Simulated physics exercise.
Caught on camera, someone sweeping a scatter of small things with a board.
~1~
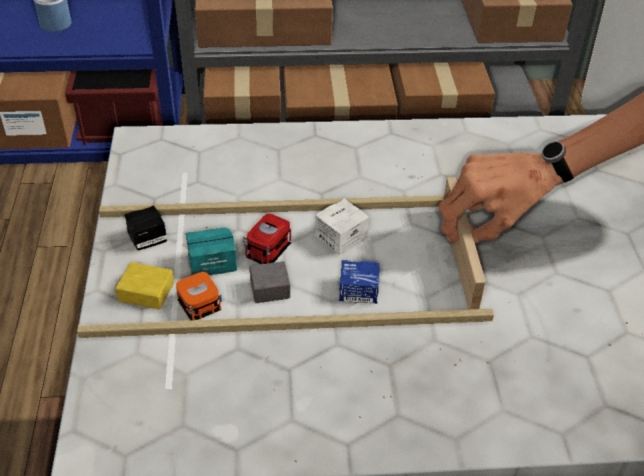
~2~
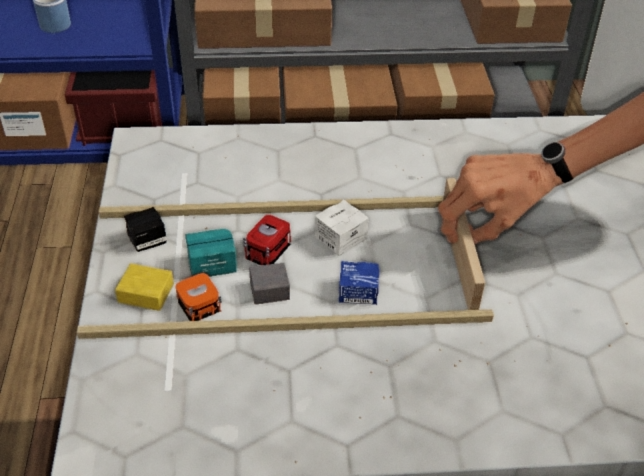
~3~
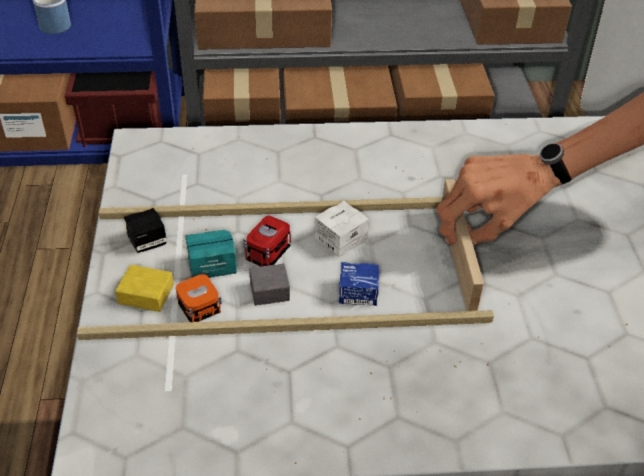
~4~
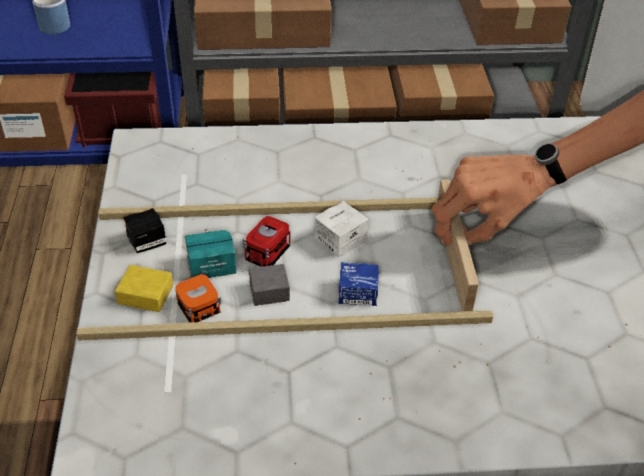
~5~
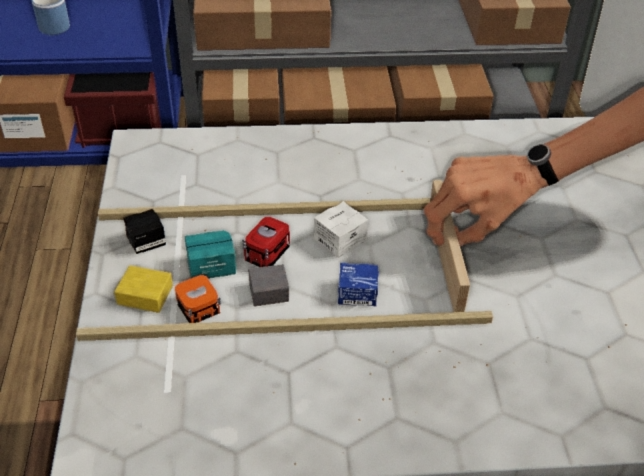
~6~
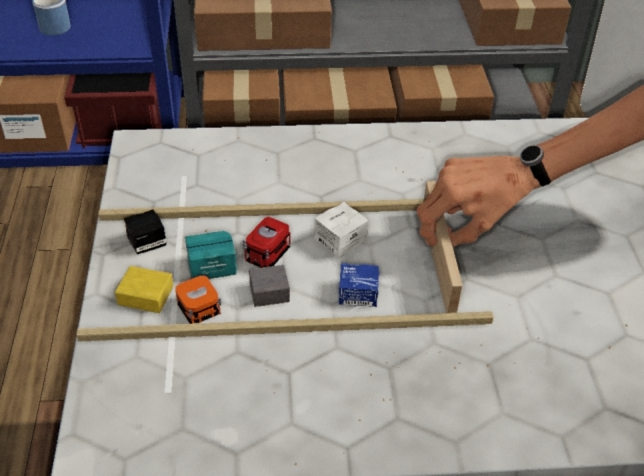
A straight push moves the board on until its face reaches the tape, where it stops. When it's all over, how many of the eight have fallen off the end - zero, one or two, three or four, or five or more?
Fallen: A lone one or a pair.
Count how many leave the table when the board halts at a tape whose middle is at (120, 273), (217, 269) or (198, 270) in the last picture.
Down on the floor: 5, 0 and 0.
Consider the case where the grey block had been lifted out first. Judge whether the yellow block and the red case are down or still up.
Looking at the two, the yellow block ends up below and the red case stays up top.
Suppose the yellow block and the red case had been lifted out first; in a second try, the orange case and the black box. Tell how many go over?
First try: 0 fallen; other try: 1.
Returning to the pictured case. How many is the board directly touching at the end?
Count recorded: 3.
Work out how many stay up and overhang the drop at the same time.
The total comes out at 1.
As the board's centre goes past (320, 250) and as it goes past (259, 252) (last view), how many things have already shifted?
First 4, then 7.
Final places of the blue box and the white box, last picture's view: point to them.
Reading them off: First (154, 291); then (159, 223).
Soon after, none off yet; black box at rest near (145, 232); yellow block at rest near (145, 289); orange case at rest near (198, 300).
Then, none off yet; black box at rest near (145, 232); yellow block moved a little near (133, 288); orange case moved about its own width near (170, 304).
At rest, the number that fall off is one or two; fallen, yellow block.
